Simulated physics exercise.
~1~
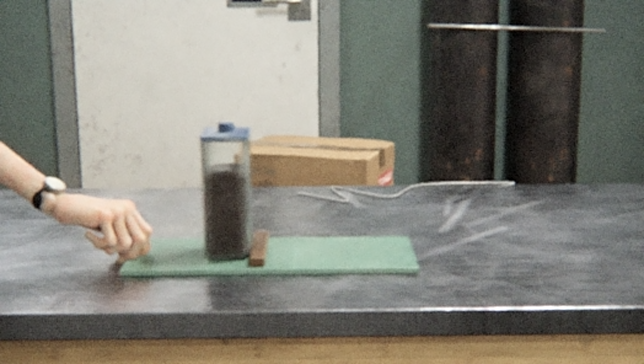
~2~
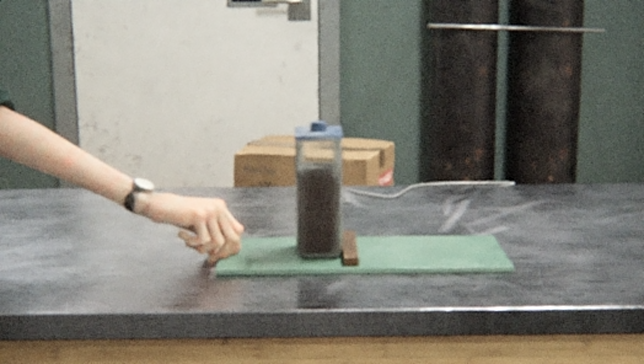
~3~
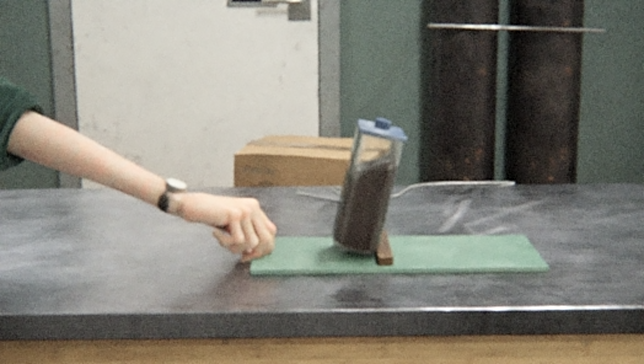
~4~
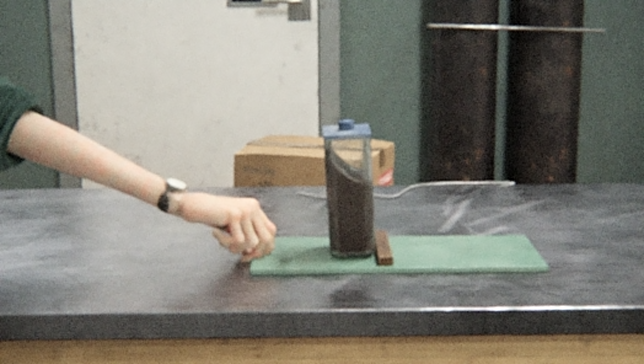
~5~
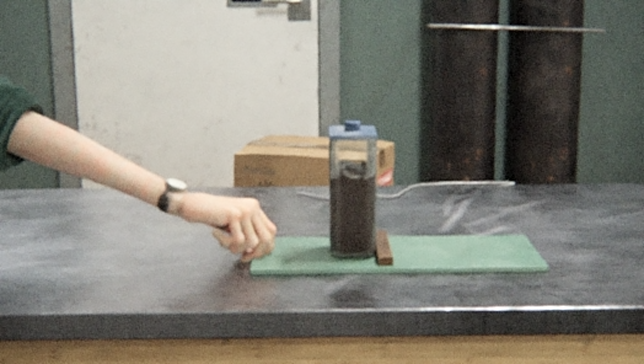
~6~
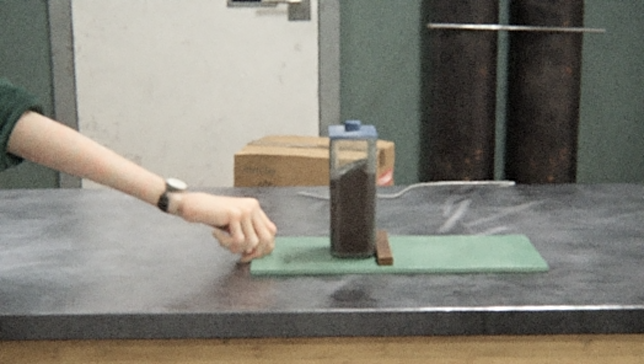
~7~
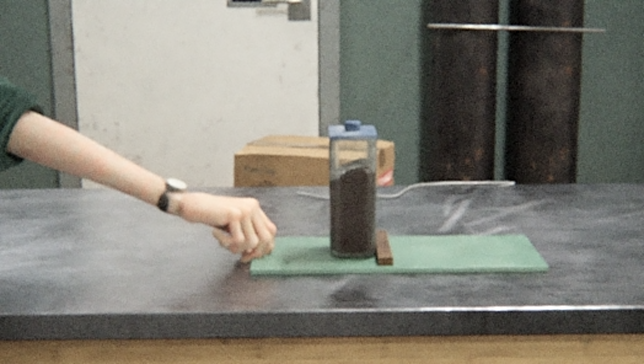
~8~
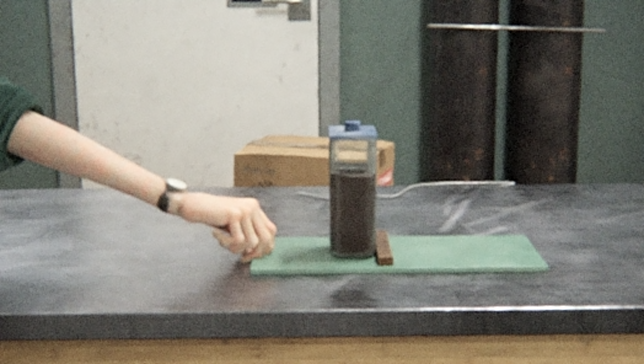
In a room with a pale door, a cardboard box and two dark cylinders behind a dark-topped bench, a still camera looks on from the side. A hand with a wristwatch grips the left end of a green board carrying a clear, blue-capped flask partly filled with dark liquid, with a brown batten just to its right. The hand pushes the board right, then stops it. The flask tips right over the batten, rocks back upright, and settles while the liquid sloshes. It ends standing beside the batten, the liquid level, the hand still at the board.
